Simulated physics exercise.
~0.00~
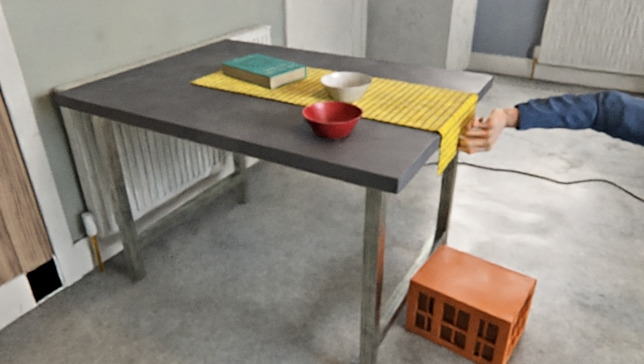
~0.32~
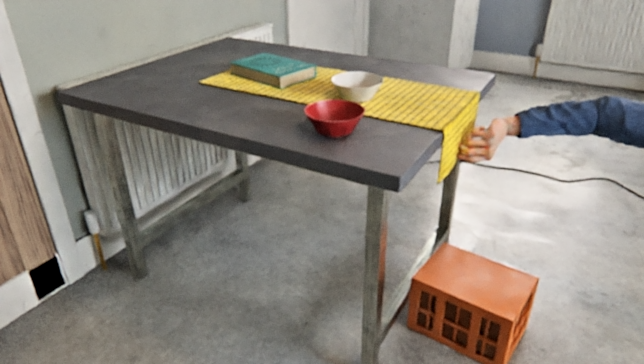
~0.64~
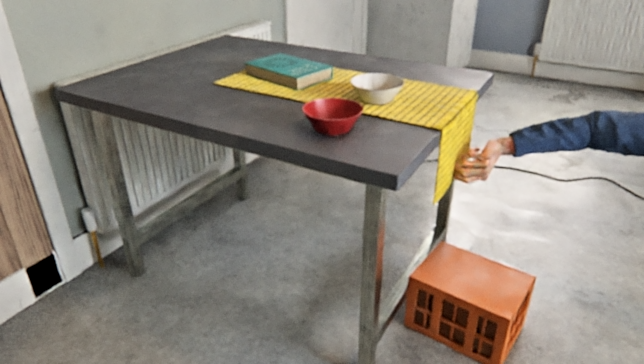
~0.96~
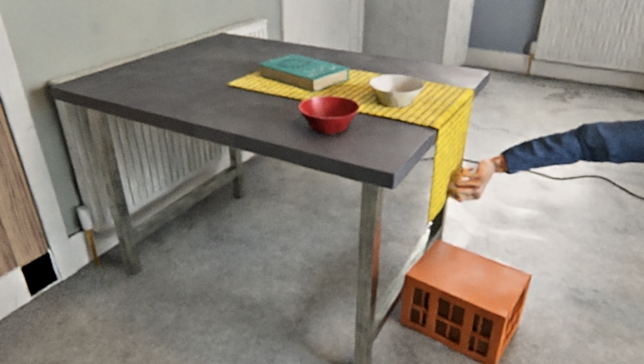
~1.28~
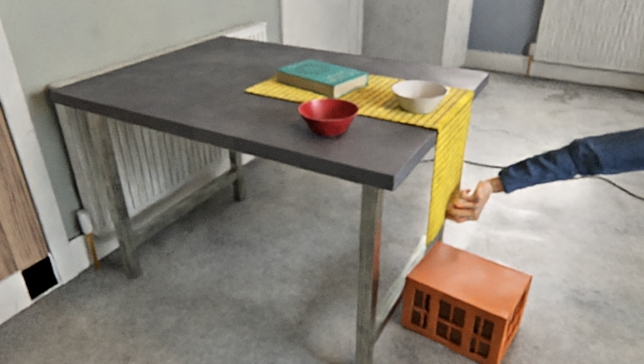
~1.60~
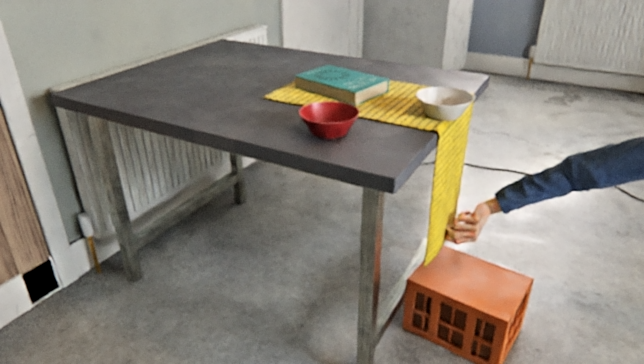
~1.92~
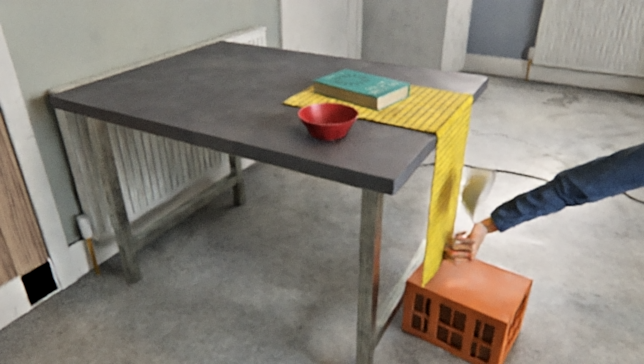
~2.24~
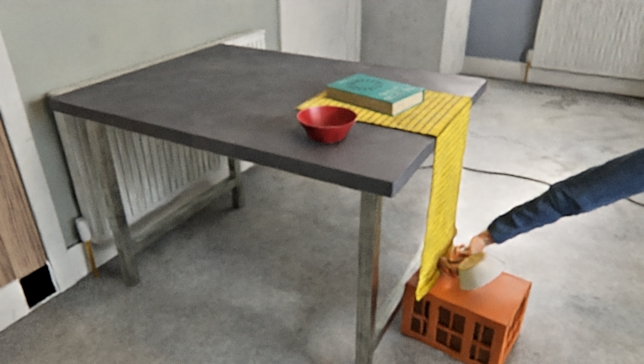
On a grey table, a hand pulling a yellow cloth down to an orange crate, white bowl falling off, red bowl staying.
